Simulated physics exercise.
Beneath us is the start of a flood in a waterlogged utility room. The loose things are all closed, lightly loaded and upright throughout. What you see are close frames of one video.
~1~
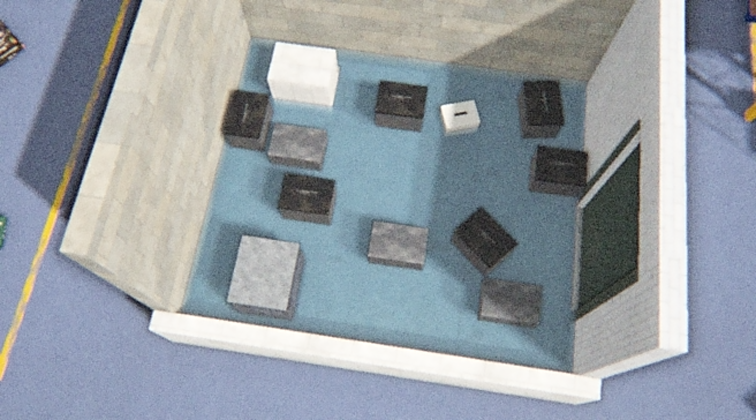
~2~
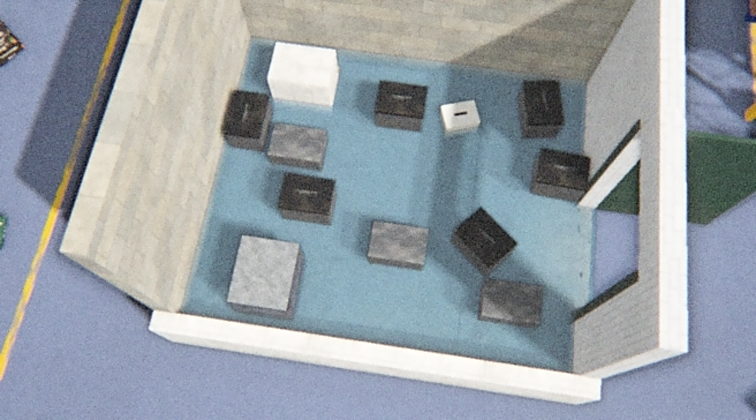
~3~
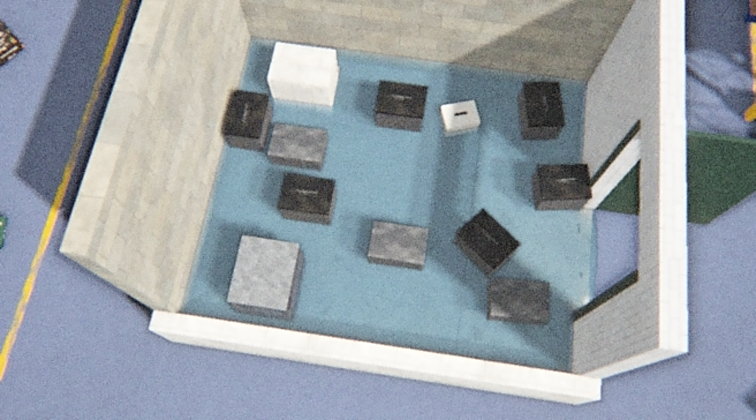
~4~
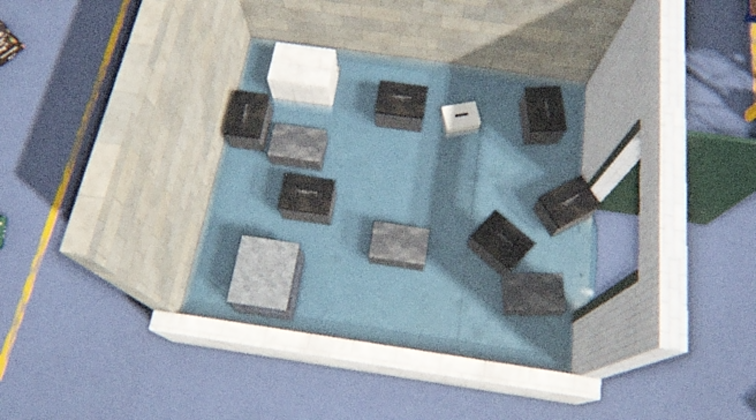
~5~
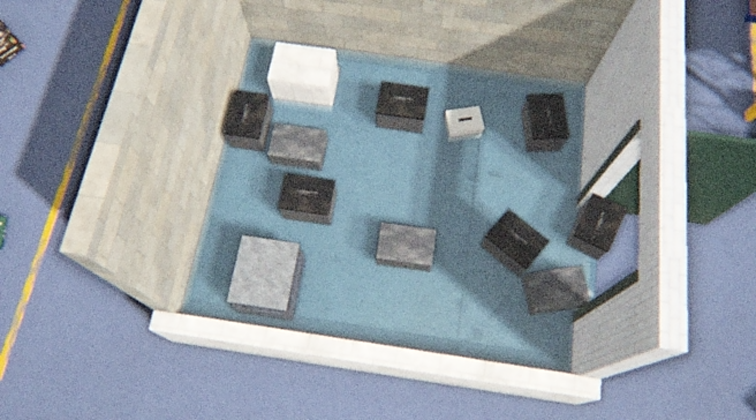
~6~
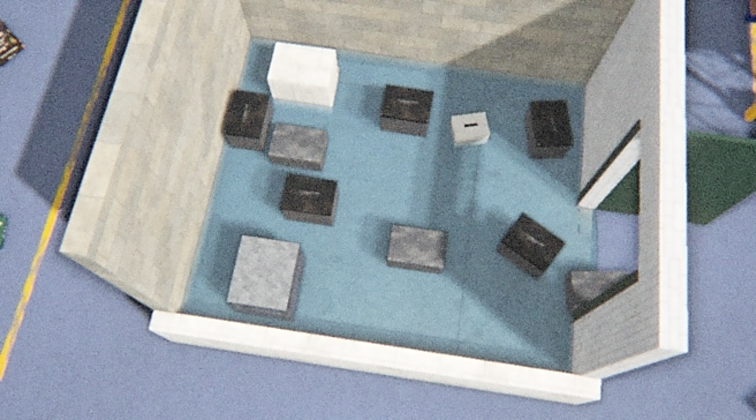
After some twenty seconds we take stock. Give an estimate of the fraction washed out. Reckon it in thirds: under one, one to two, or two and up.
The fraction ends up two thirds plus.
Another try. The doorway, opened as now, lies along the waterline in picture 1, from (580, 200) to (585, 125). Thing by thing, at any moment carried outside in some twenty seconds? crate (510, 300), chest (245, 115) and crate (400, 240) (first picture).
In turn: Out, still in, out.
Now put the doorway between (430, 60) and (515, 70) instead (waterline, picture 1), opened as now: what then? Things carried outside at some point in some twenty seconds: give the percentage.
Some 80 in a hundred.
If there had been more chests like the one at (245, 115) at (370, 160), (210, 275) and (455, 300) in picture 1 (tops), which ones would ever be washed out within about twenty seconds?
In sequence: Exits, never exits, exits.
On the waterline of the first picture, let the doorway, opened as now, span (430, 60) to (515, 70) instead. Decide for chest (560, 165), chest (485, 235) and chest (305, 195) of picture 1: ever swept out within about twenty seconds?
Okay, one after another: Departs, then departs, then departs.
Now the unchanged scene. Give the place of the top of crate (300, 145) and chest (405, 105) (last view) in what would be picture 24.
I'd say close to (377, 167) and close to (502, 155).
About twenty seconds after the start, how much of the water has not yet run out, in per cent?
Roughly 34 percent.
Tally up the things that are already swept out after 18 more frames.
6.
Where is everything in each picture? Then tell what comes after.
The first picture shows a crate at (512, 301) floats; a chest at (486, 237), afloat; 0 of 10 have shifted.
The second picture shows a crate at (512, 301) floats; a chest at (486, 237), afloat; 0 of 10 have shifted.
The third picture shows a crate at (520, 299), afloat, close to its start; a chest at (489, 238) floats, close to its start; 2 of 10 have shifted.
The fourth picture shows a crate at (535, 292) floats, close to its start; a chest at (503, 239), afloat, close to its start; 4 of 10 have shifted.
The fifth picture shows a crate at (558, 288) floats, a stride from its start; a chest at (517, 238), afloat, a stride from its start; 6 of 10 have shifted.
The sixth picture shows a crate at (601, 289), afloat, a stride from its start; a chest at (534, 241) floats, a stride from its start; 7 of 10 have shifted.
A moment on, 3 of 10 are out; 7 afloat.
Next, 6 of 10 are out; 4 afloat.
Later, 7 of 10 are out; 3 afloat.
In the end, 8 of 10 are out; 1 afloat.
